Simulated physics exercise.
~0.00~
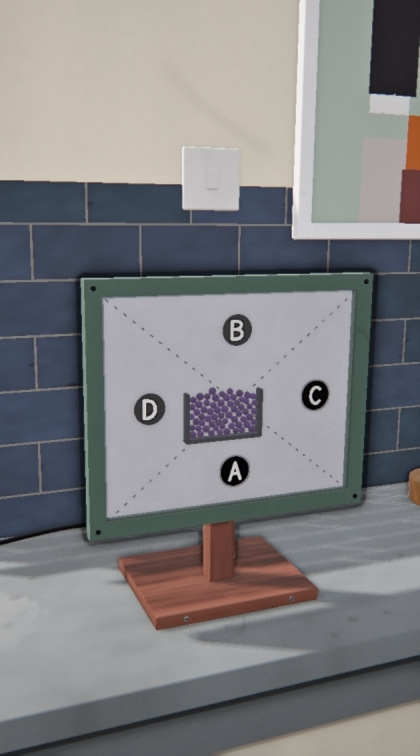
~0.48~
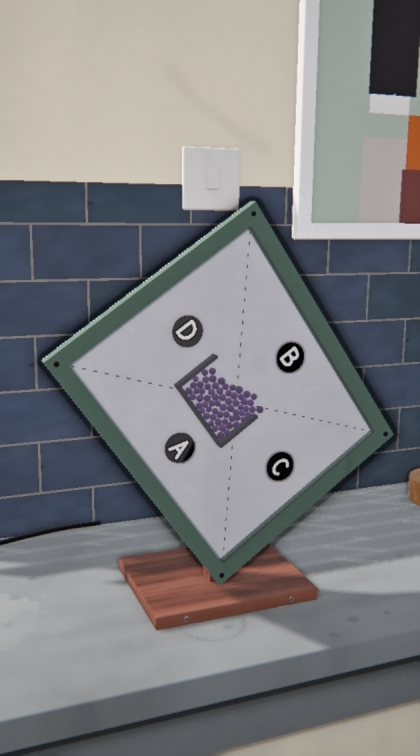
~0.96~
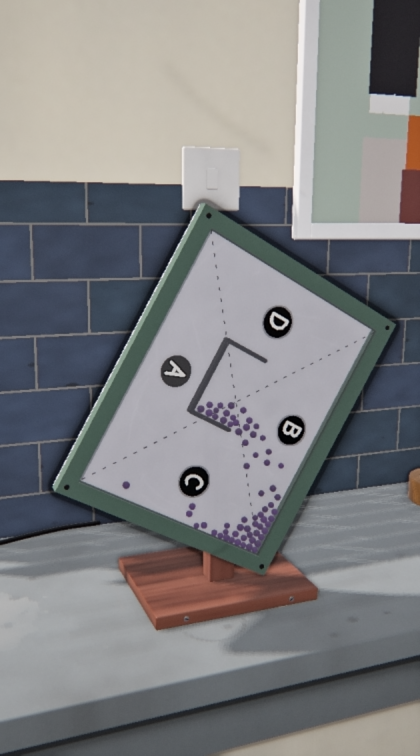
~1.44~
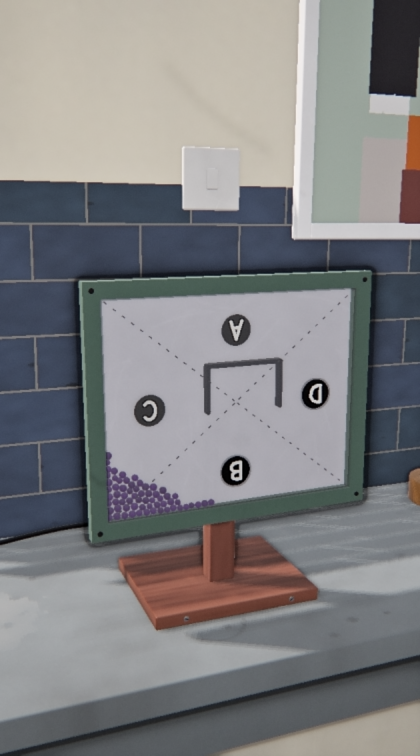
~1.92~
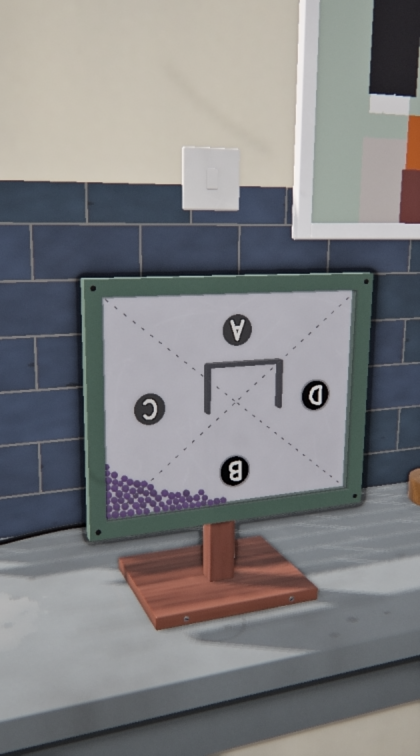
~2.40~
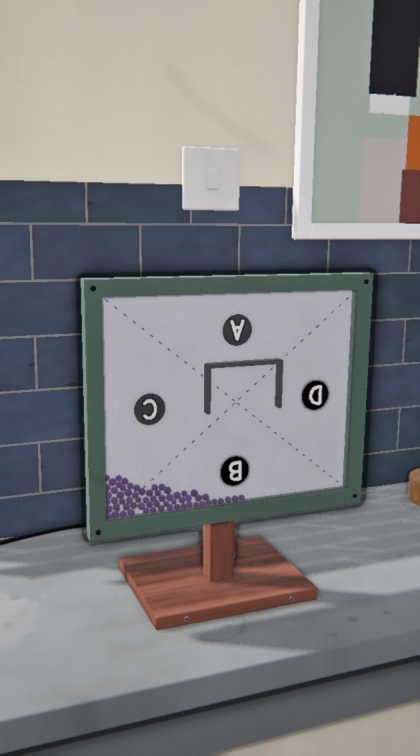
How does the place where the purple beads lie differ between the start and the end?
At the start the beads are heaped inside the small open holder in the middle of the case. At the end they lie spread along the bottom edge, mostly in the lower left corner.
